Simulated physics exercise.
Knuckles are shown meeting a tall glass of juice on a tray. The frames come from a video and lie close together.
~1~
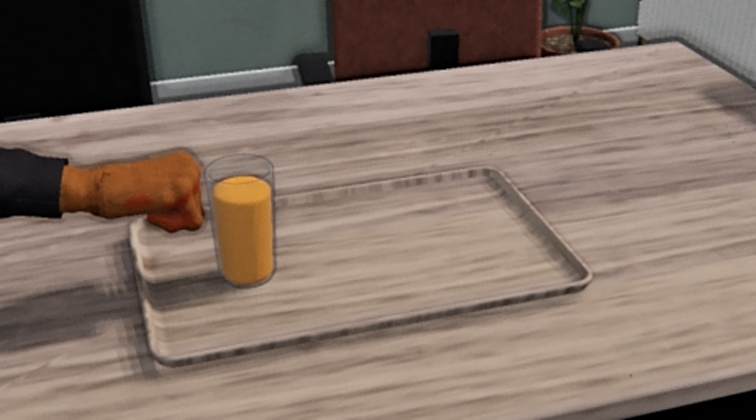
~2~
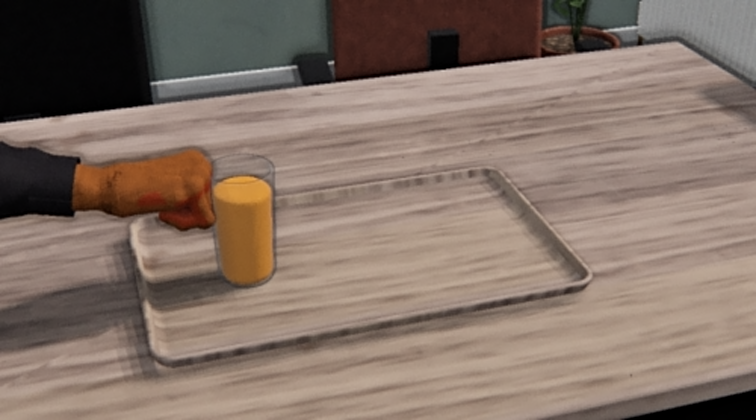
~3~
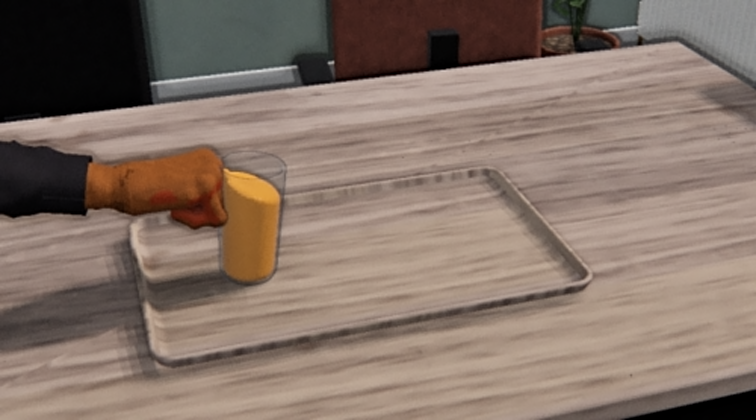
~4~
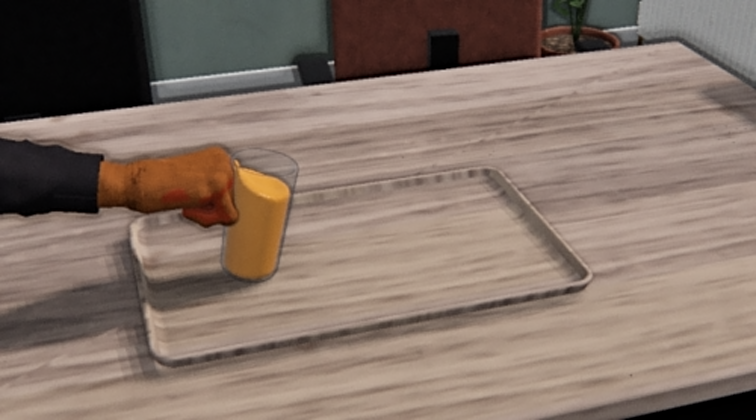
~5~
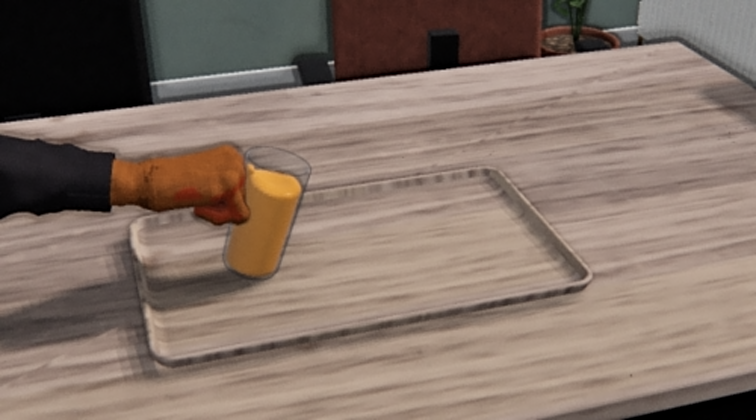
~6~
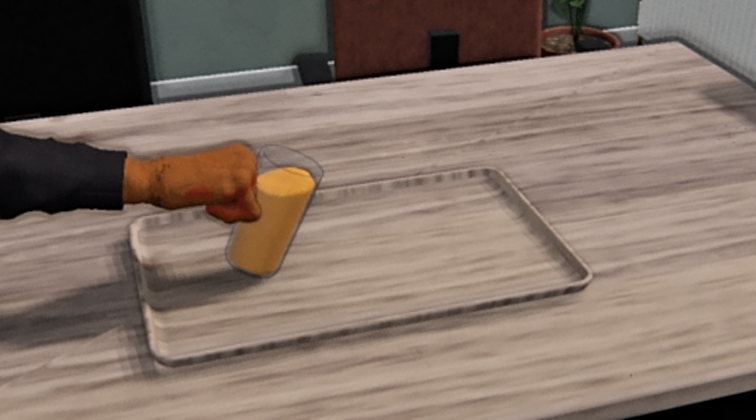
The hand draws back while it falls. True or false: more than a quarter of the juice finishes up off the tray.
True.
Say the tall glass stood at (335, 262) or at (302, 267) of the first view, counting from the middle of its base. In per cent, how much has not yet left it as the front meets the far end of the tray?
Roughly 80 % and 70 %.
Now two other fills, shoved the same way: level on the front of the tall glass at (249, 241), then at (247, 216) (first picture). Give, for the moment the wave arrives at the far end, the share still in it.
Fill one keeps roughly 50 percent; fill two keeps roughly 55 percent.
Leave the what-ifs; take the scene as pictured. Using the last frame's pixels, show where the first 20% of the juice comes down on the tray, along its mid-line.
I'd mark it somewhere roughly at pixel (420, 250).
A moment on, the tall glass is falling and 100 per cent is in the glass, 0 on the tray and 0 above or beyond its rim.
Next, the tall glass lies on its side and 71 per cent is in the glass, 15 on the tray and 13 above or beyond its rim.
Then the tall glass lies on its side and 42 per cent is in the glass, 41 on the tray and 17 above or beyond its rim.
Later the tall glass lies on its side and 23 per cent is in the glass, 37 on the tray and 40 above or beyond its rim.
At rest 60 per cent is held by tray and glass, 40 is off the tray.
